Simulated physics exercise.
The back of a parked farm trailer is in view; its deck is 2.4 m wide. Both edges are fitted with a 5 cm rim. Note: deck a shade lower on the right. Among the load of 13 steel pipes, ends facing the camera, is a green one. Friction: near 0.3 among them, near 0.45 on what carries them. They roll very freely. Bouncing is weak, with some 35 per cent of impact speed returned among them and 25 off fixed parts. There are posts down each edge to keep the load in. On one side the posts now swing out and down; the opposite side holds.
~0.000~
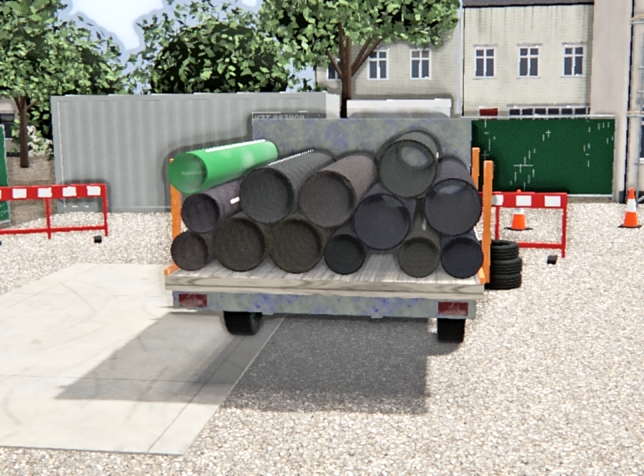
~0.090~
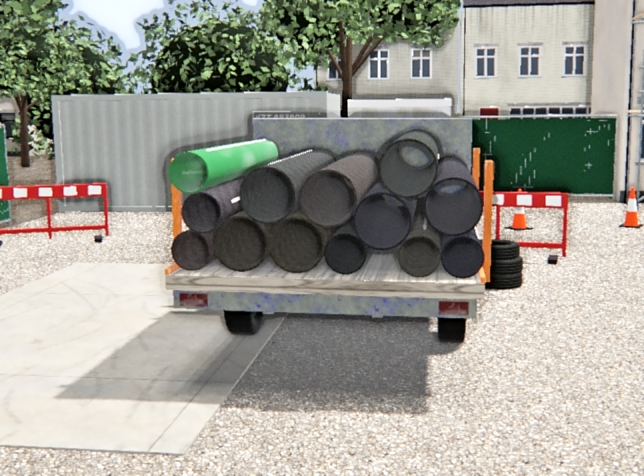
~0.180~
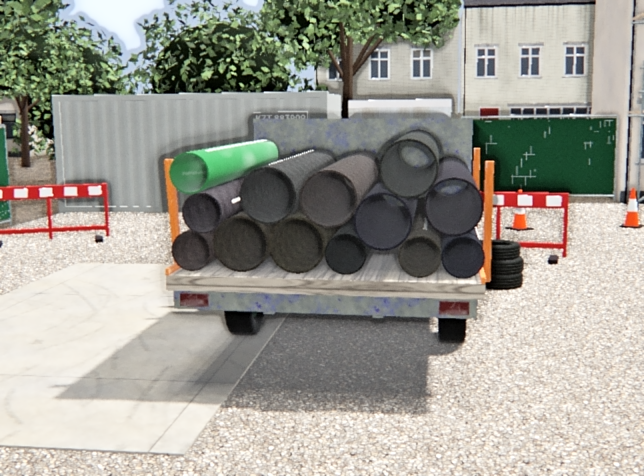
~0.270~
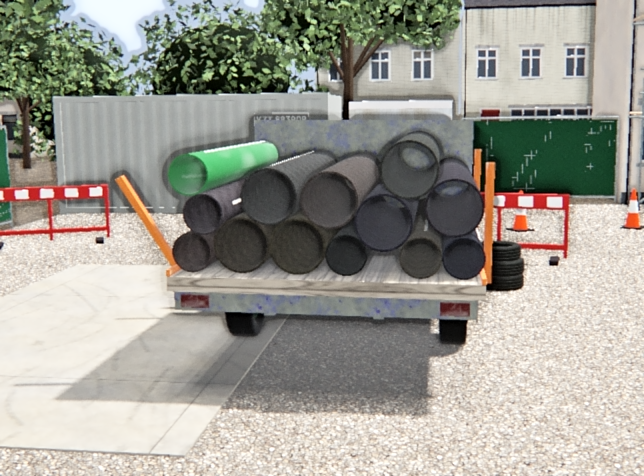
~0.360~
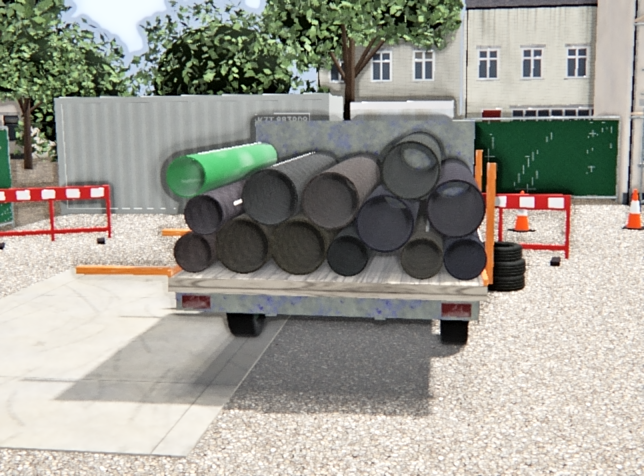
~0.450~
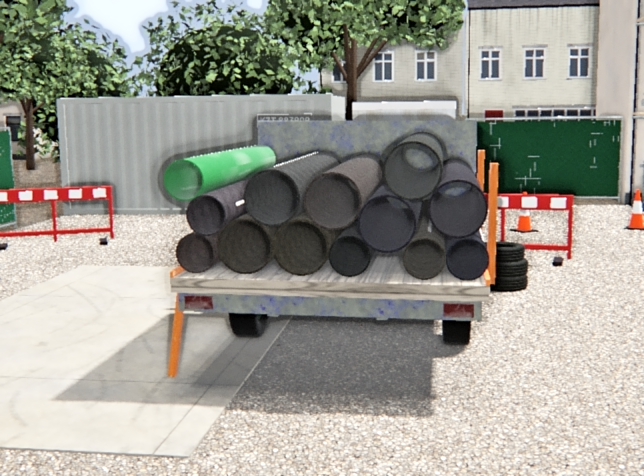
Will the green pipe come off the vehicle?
I'd say green tumbles off.
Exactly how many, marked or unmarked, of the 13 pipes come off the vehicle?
I make it 1 exactly.
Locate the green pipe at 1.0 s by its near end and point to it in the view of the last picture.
That would be about (130, 343) in pixels.
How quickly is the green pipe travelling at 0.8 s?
About 3.0 m/s.
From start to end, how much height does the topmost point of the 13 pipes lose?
0 cm.
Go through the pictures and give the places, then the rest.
Green (187, 174); sides still shut; the deck is a shade lower on the right; 6 of the 13 make up the bottom layer, in the first picture.
Green (188, 173); sides still shut, in the second picture.
Green (188, 173); left posts out by 5°, tip at (169, 164), in the third picture.
Green (188, 175); left posts out by 35°, tip at (122, 182), in the fourth picture.
Green (186, 177); left posts out by 90°, tip at (82, 270), in the fifth picture.
Green (183, 180); left posts out by 170°, tip at (173, 371), in the sixth picture.
Then, 0.8 s in, green is dropping off the left side; 1 of 13 is off.
Then, 1.0 s in, green is dropping off the left side; 1 of 13 is off.
In the end (4.4 s), green is down on the left; 1 of 13 is off.
